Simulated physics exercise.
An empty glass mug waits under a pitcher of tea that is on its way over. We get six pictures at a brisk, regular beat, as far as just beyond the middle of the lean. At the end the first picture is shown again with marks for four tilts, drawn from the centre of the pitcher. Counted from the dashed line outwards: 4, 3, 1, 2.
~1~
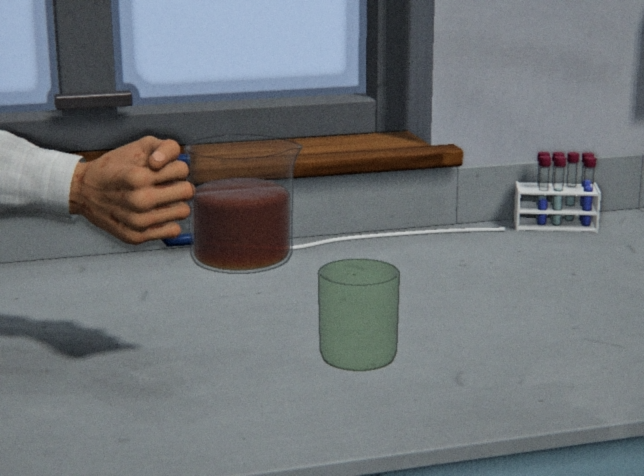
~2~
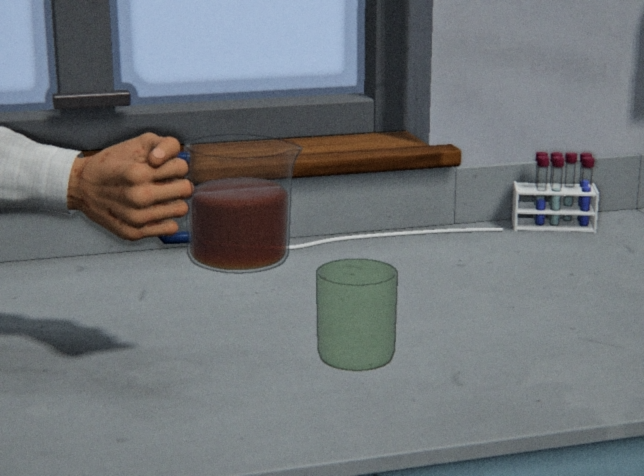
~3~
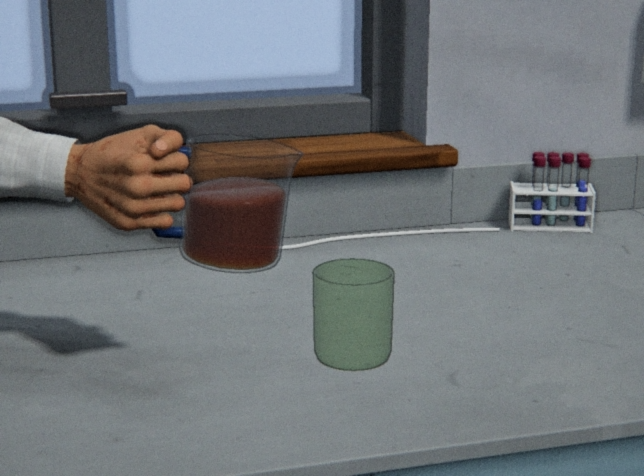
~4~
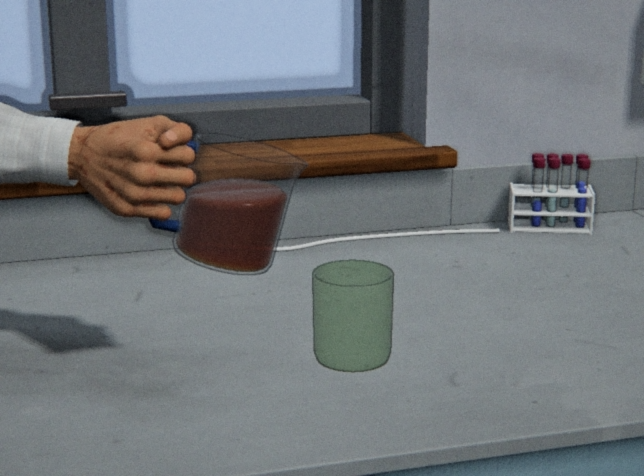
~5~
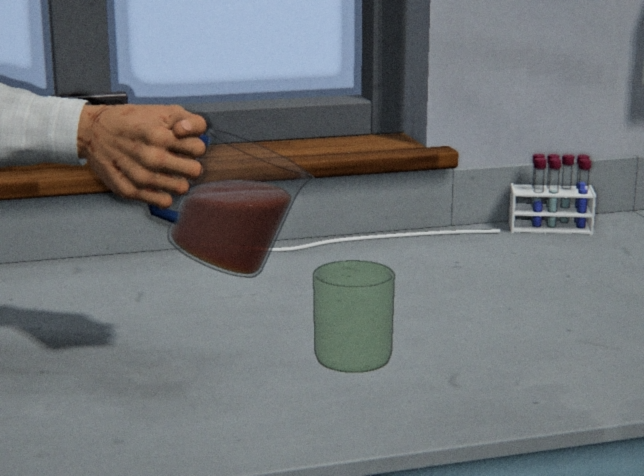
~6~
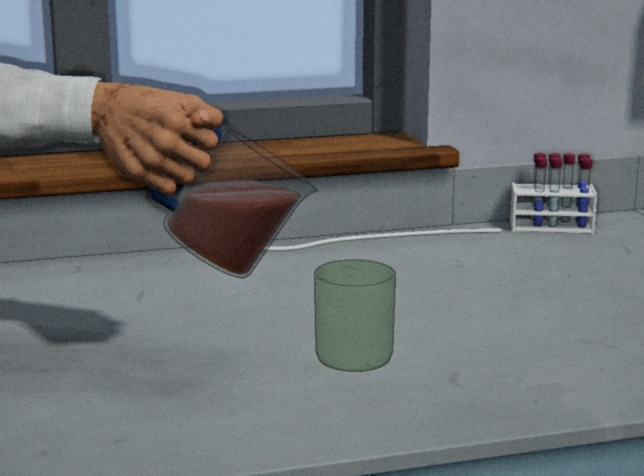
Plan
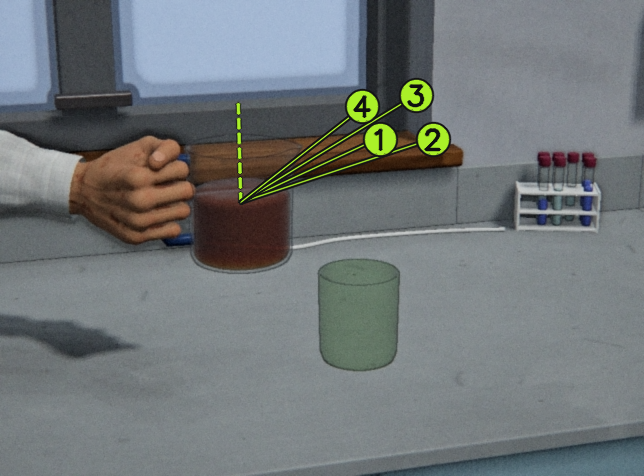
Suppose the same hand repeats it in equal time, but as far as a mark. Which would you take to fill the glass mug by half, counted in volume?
Use line 1.
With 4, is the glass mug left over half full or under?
Under.
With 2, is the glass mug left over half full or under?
Over half.
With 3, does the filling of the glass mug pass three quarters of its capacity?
No.
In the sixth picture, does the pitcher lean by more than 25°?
Yes, it does.
On the marked copy, 1 at (364, 144); 2 at (416, 144); 3 at (401, 103); 4 at (349, 117).
With 1, the glass mug ends with about 50 % of what it can hold.
With 2, the glass mug ends with about 66 % of what it can hold.
With 3, the glass mug ends with about 34 % of what it can hold.
With 4, the glass mug ends with about 19 % of what it can hold.
